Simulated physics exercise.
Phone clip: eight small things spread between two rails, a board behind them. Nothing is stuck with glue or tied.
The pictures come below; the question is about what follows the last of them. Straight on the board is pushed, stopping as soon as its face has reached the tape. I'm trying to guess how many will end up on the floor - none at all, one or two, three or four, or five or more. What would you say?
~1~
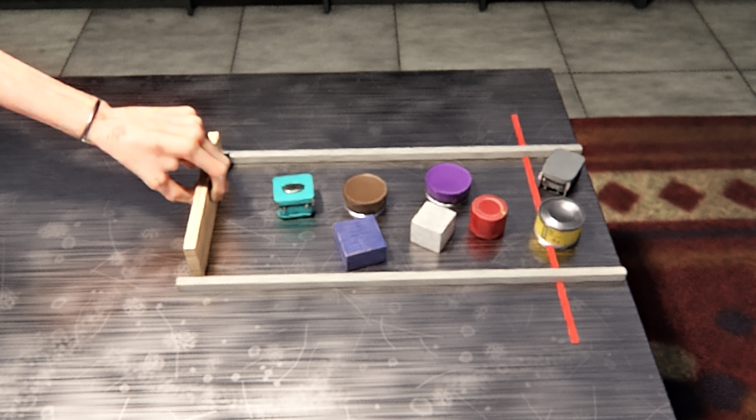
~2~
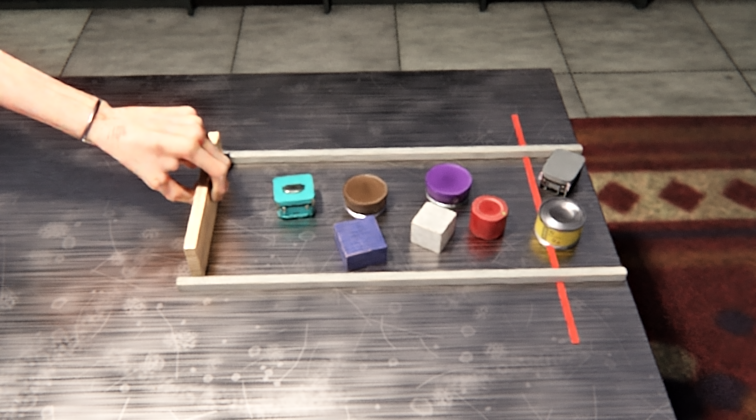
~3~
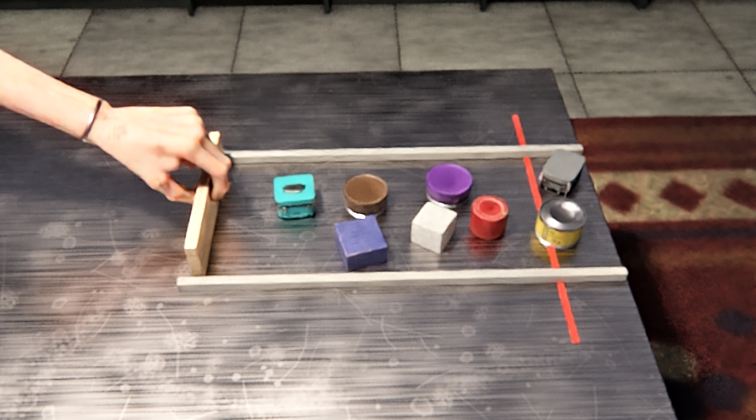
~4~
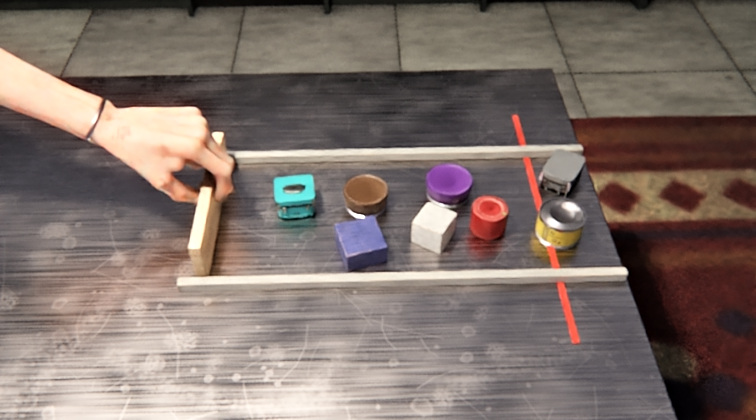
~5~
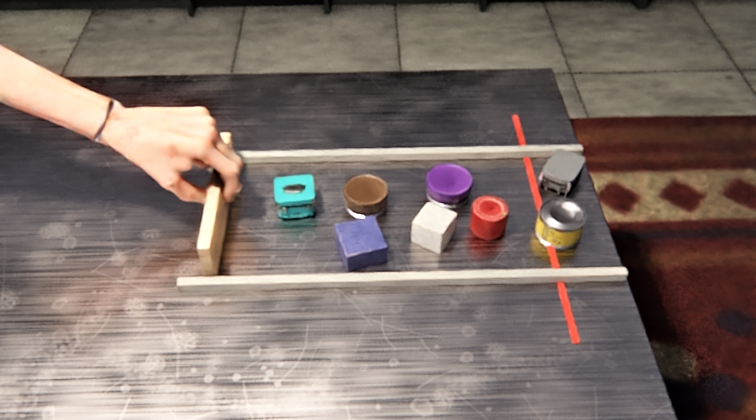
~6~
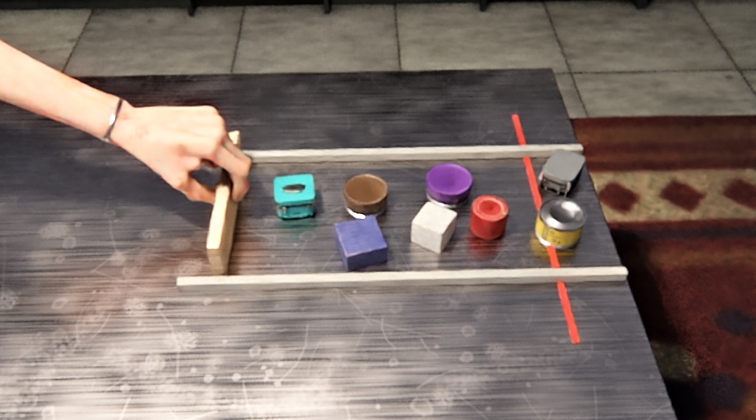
Count them up and three or four have fallen.
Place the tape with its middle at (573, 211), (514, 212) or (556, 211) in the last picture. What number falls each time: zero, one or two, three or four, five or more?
One after another: At least five, one or two, at least five.
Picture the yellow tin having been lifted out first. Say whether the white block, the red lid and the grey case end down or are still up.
Result: White block stays, red lid comes off, grey case comes off.
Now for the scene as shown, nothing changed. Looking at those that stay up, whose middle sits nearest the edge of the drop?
That's the brown tin, it ends up nearest.
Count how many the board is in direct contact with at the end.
2 in contact.
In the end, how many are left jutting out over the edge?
Count of overhanging things: 2.
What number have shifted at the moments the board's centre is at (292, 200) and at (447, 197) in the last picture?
Tally at point one: 1; at point two: 8.
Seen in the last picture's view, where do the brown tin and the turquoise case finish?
First (595, 185), then (558, 193).
Soon after, none off yet; grey case at rest near (562, 173); yellow tin at rest near (560, 223); red lid at rest near (489, 218).
Then, none off yet; grey case moving near (570, 172); yellow tin moving near (565, 223); red lid moved about its own width near (526, 210).
By the end, the number that fall off is three or four; fallen, purple pot, red lid, yellow tin and grey case.
